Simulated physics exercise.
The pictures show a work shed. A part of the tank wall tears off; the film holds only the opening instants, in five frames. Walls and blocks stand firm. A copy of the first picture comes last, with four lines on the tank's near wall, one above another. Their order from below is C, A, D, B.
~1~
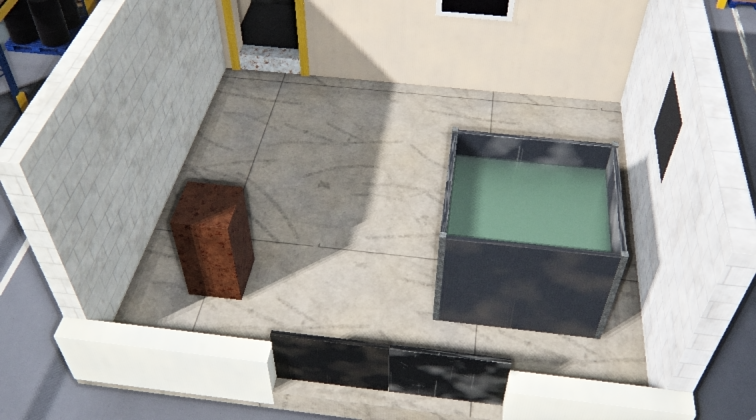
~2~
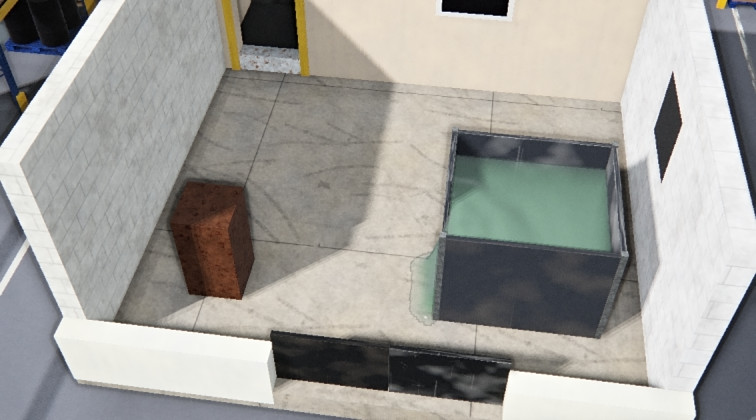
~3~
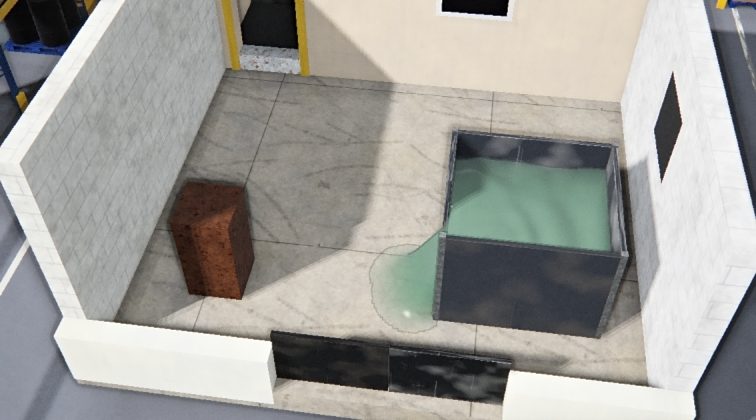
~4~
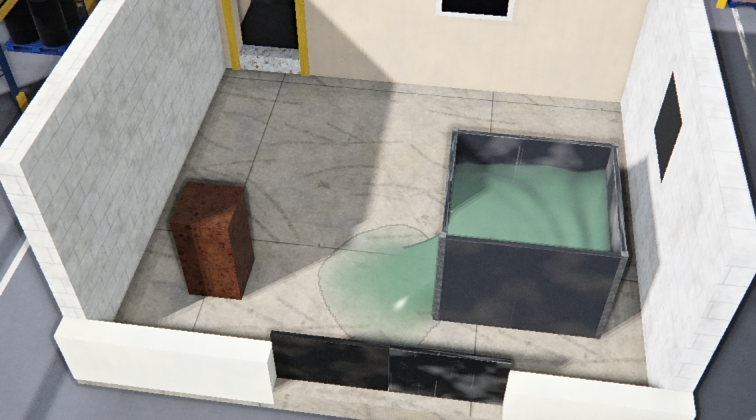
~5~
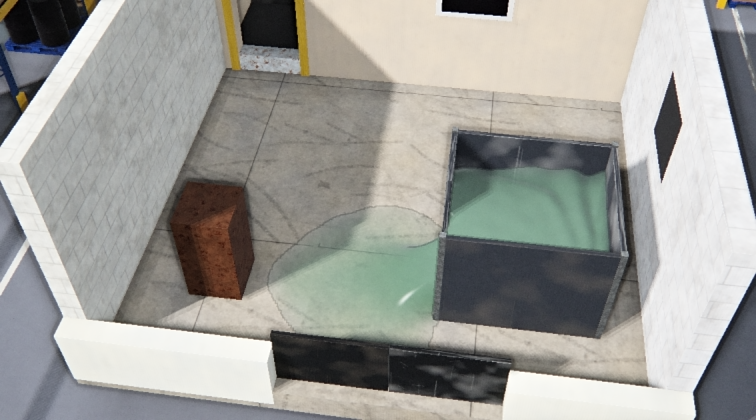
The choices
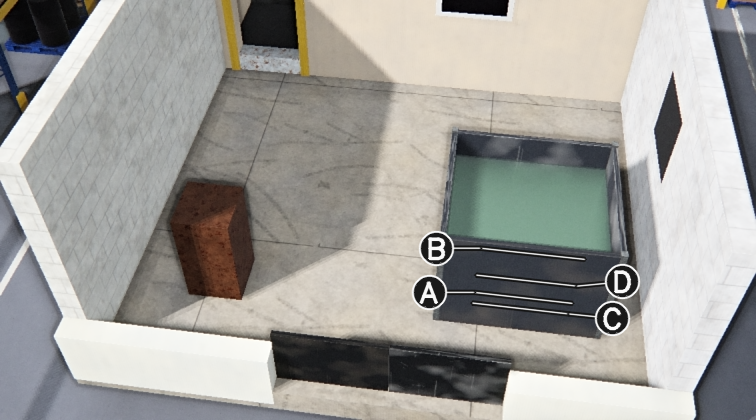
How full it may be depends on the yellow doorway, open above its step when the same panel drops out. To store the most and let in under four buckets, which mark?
I would pick mark D.
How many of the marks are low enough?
Three of the four.
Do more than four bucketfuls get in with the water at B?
Yes, that goes wrong.
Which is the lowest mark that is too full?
Here it is mark B.
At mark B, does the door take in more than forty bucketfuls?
No, less.
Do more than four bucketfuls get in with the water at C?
No, that is safe.
In white, A at (522, 297); B at (532, 253); C at (520, 308); D at (526, 280); from the bottom up C, A, D, B.
If A is chosen, nothing gets over.
If B is chosen, about 15 bucketfuls get in.
If C is chosen, nothing gets over.
If D is chosen, a bucket or two gets in.
